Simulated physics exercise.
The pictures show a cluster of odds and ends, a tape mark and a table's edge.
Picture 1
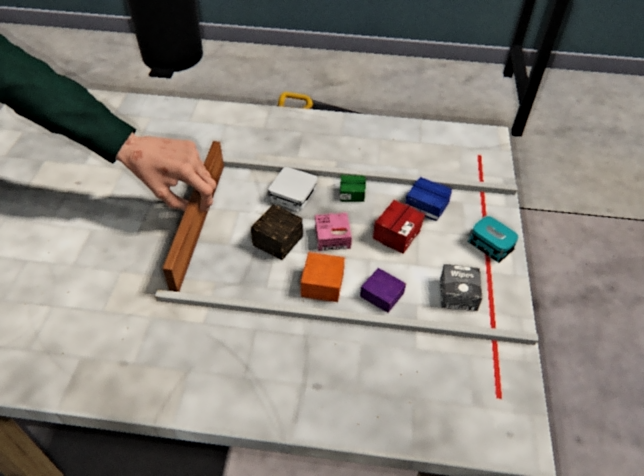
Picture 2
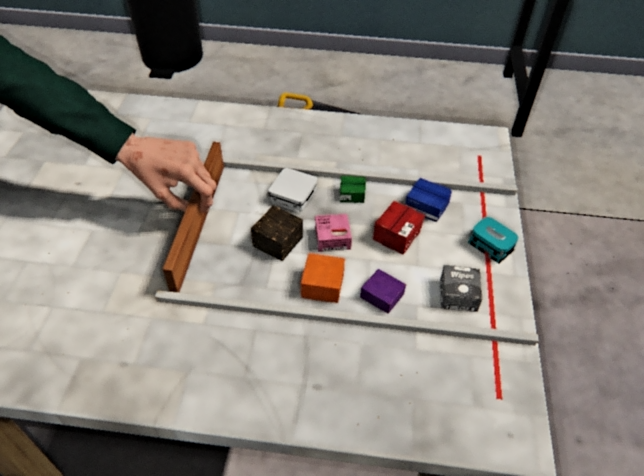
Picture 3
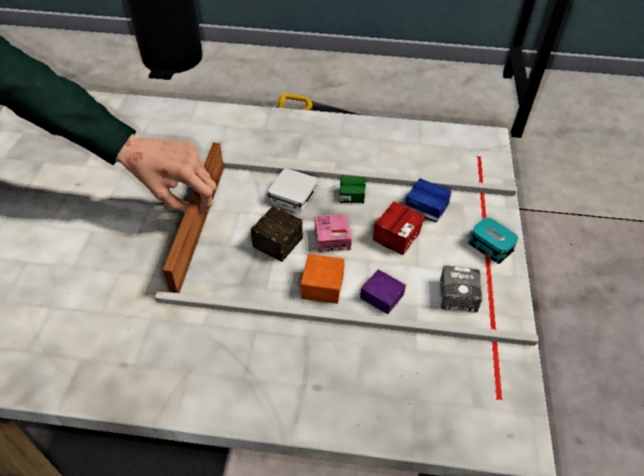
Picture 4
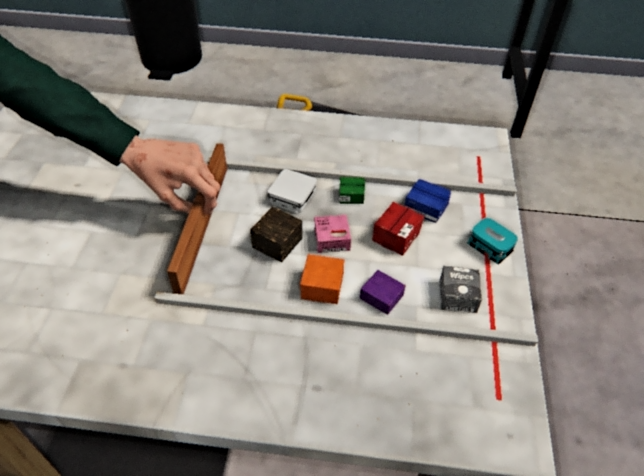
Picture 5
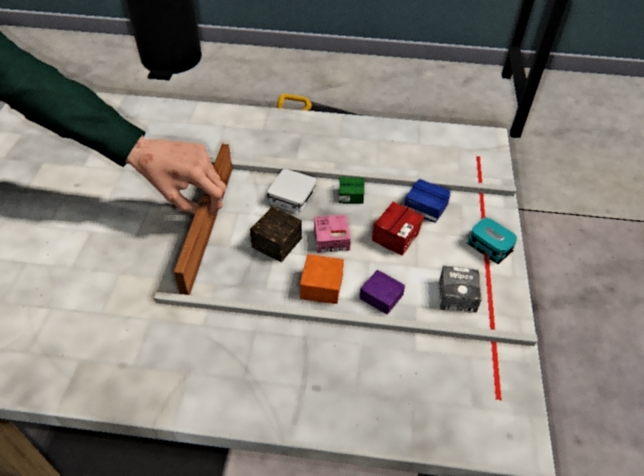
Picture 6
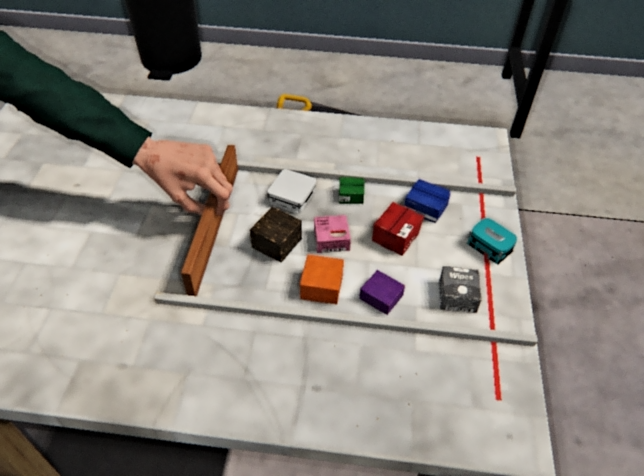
A hand in a dark green sleeve grips an upright brown board at the left of a pale, tiled-looking tabletop, seen from above at an angle. To its right, between two thin rails, sit white, green, blue, dark brown, pink, red, orange, purple and grey boxes, with a turquoise case by a red line. The hand slides the board slightly rightward, while the objects and view stay almost still.
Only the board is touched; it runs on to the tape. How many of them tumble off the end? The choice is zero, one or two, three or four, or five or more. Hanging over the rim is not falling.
In the end the number that fall off is five or more.
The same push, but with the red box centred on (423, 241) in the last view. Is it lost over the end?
It is lost.
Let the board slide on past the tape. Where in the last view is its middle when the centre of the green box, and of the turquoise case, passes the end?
At (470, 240) for the green box; at (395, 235) for the turquoise case.
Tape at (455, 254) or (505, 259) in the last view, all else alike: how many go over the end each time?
Down on the floor: 4 and 7.
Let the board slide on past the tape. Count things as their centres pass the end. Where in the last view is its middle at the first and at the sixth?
Its middle is around (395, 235) and later (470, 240).
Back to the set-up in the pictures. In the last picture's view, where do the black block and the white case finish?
First (509, 253), then (503, 209).
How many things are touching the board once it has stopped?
That makes 3.
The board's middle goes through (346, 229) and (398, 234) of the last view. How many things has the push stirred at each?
The counts are 8 and 10.
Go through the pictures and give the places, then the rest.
In the first frame, turquoise case (493, 239); grey box (461, 287); blue box (428, 199); board (197, 212); tape (488, 255).
In the second frame, grey box (461, 288); green box (353, 189).
In the third frame, blue box (428, 200); white case (293, 191).
In the fourth frame, turquoise case (493, 241); orange block (323, 279).
In the fifth frame, grey box (460, 289); pink box (332, 234).
In the sixth frame, turquoise case (492, 241); grey box (460, 289); blue box (427, 201); board (213, 215); tape (487, 257).
A little later, none off yet; turquoise case at rest near (492, 241); grey box at rest near (460, 289); blue box at rest near (427, 201).
Next, none off yet; turquoise case shifted about its own width near (524, 244); grey box shifted about its own width near (485, 293); blue box shifted about its own width near (479, 202).
When it is over, the number that fall off is five or more; down, pink box, green box, purple block, red box, blue box, grey box and turquoise case.
